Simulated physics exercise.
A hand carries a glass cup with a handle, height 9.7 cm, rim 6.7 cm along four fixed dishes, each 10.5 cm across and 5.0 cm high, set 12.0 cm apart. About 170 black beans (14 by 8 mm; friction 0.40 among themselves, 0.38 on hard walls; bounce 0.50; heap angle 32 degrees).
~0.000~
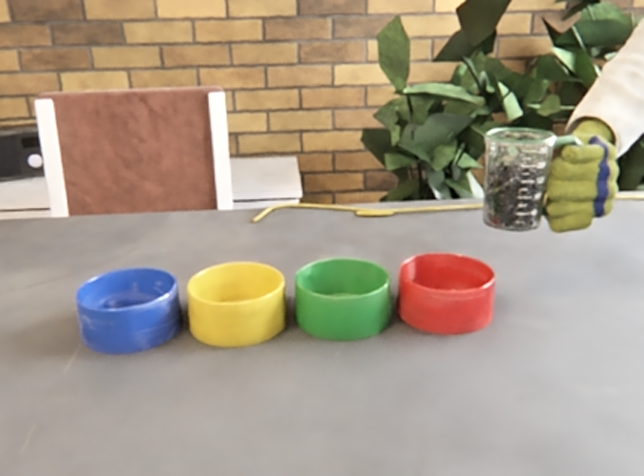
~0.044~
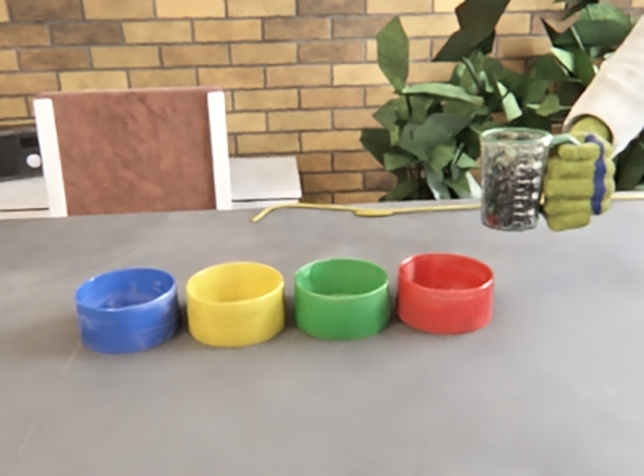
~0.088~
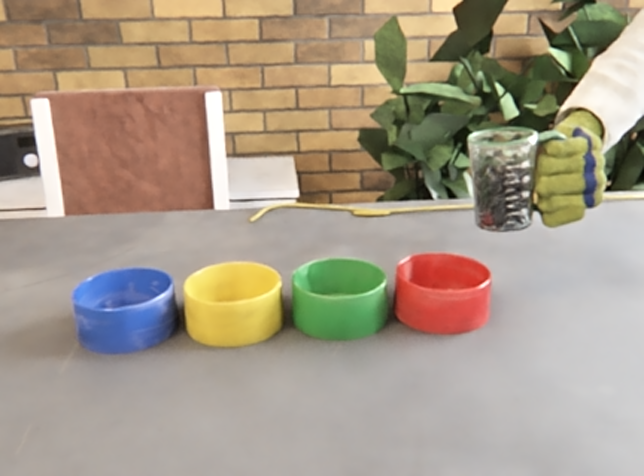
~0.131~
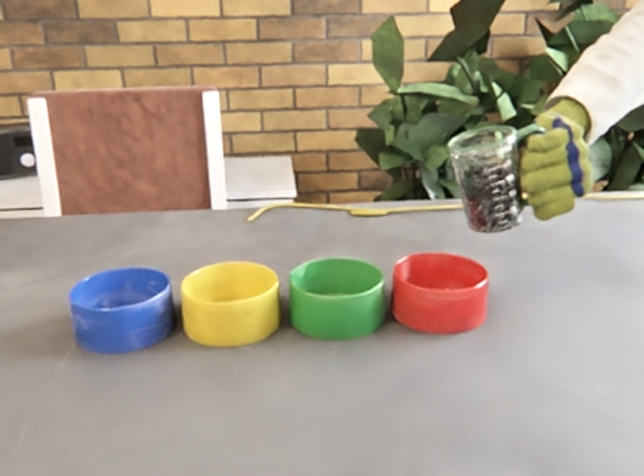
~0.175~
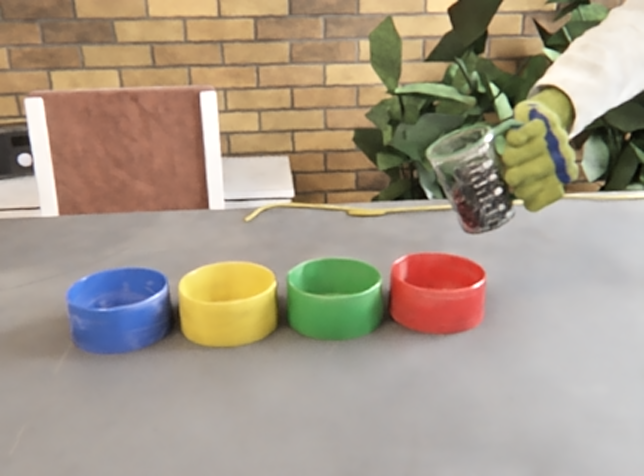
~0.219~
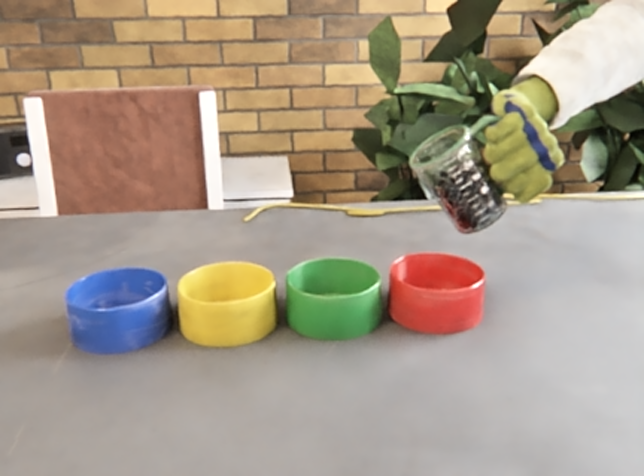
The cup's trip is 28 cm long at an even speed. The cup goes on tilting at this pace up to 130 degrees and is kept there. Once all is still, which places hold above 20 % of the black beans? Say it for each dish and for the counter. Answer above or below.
Red below, blue below, green below, yellow above, counter below.
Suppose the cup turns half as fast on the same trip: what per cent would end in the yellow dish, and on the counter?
In that case yellow 90; counter 10.
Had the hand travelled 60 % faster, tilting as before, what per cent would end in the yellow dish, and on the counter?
In that case yellow 80; counter 20.
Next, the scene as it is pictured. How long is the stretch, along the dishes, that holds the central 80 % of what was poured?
Some 8 cm.
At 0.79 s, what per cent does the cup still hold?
Some 35 per cent of the load.
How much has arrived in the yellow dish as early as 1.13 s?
Near 85 per cent so far.
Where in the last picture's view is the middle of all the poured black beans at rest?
At about (218, 310).
After 0.56 s, tilt 106 degrees; cup holds 100 %.
After 0.79 s, tilt 130 degrees; cup holds 35 %, yellow 45 %.
After 1.13 s, tilt 130 degrees; cup holds 0 %, yellow 85 %.
At rest (1.7 s), red 0 %, blue 0 %, green 0 %, yellow 85 %, counter 10 %.
